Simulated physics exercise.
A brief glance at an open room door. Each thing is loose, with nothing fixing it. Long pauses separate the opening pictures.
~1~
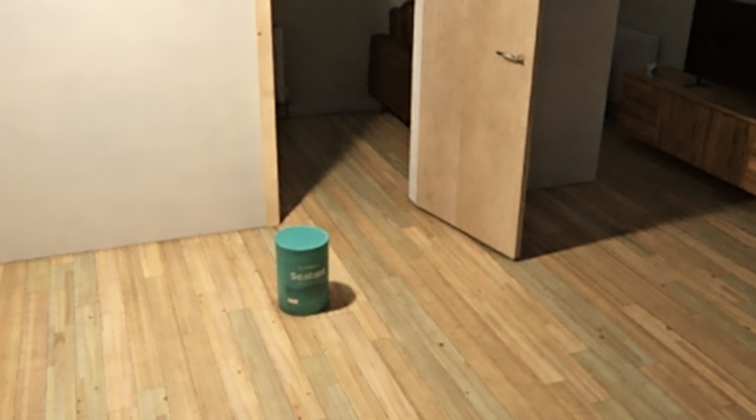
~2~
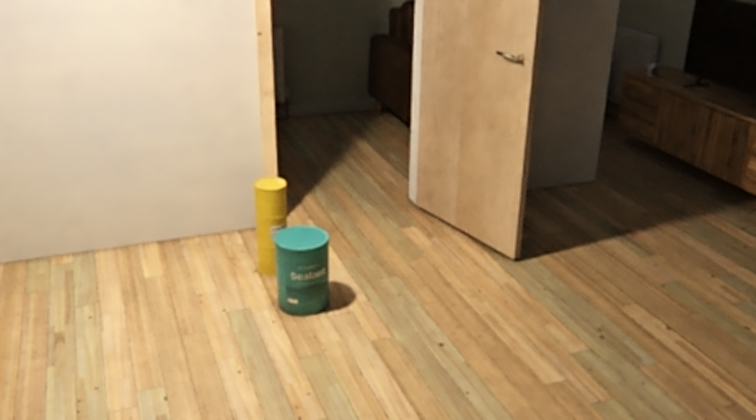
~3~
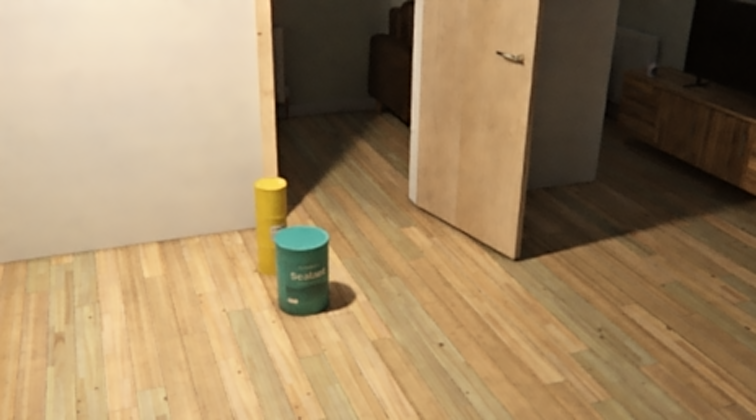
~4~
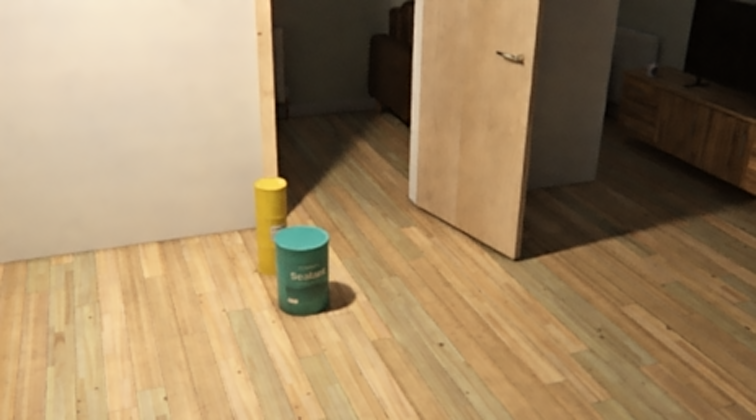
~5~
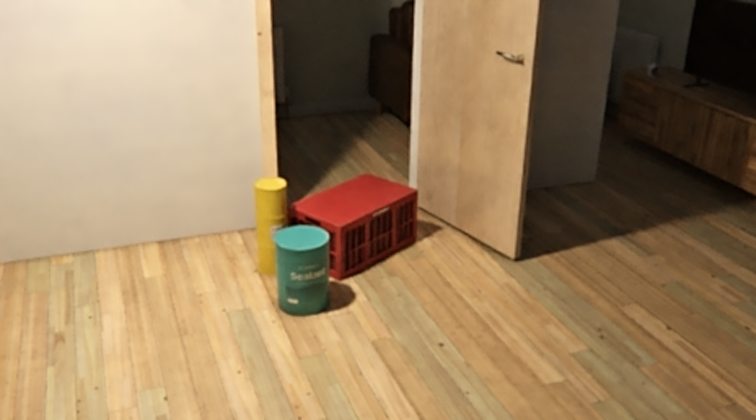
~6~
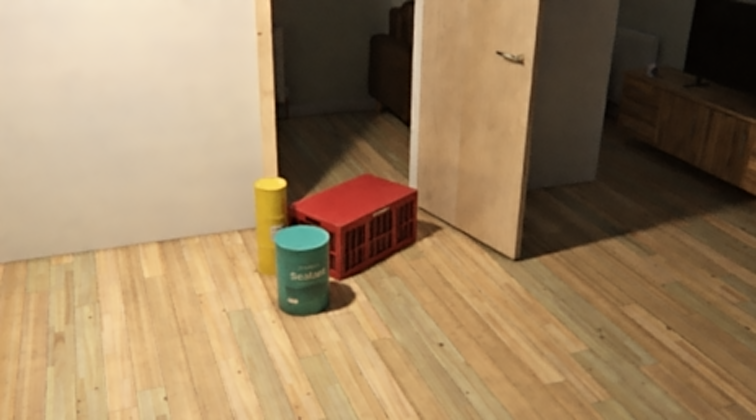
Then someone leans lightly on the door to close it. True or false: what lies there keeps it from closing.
True.
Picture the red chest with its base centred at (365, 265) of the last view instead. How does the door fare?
After that, the door stays partly open.
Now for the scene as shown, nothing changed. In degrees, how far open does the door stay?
Angle: About 35°.
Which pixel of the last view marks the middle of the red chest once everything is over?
The object ends up somewhere near (315, 218).
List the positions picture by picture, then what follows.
In the first picture, door wide open and still; turquoise pail (303, 271).
In the second picture, door wide open and still; turquoise pail (303, 271); yellow canister (272, 227).
In the third picture, door wide open and still; turquoise pail (303, 271); yellow canister (272, 227).
In the fourth picture, door wide open and still; turquoise pail (303, 271); yellow canister (272, 227).
In the fifth picture, door wide open and still; turquoise pail (303, 271); yellow canister (272, 227).
In the sixth picture, door wide open and still; red chest (354, 224); turquoise pail (303, 271).
Then, 0.70 s past the last view, door at 80°.
Then, 1.20 s past the last view, door at 56°; red chest displaced a little near (338, 224); yellow canister displaced a little.
Then, 1.60 s past the last view, door at 43°; red chest displaced a little near (327, 222); yellow canister displaced a little.
Finally, door at 37°; moved from the start, red chest; the other 2 still in place. Final places as the last picture's camera would see them, red chest near (315, 218).
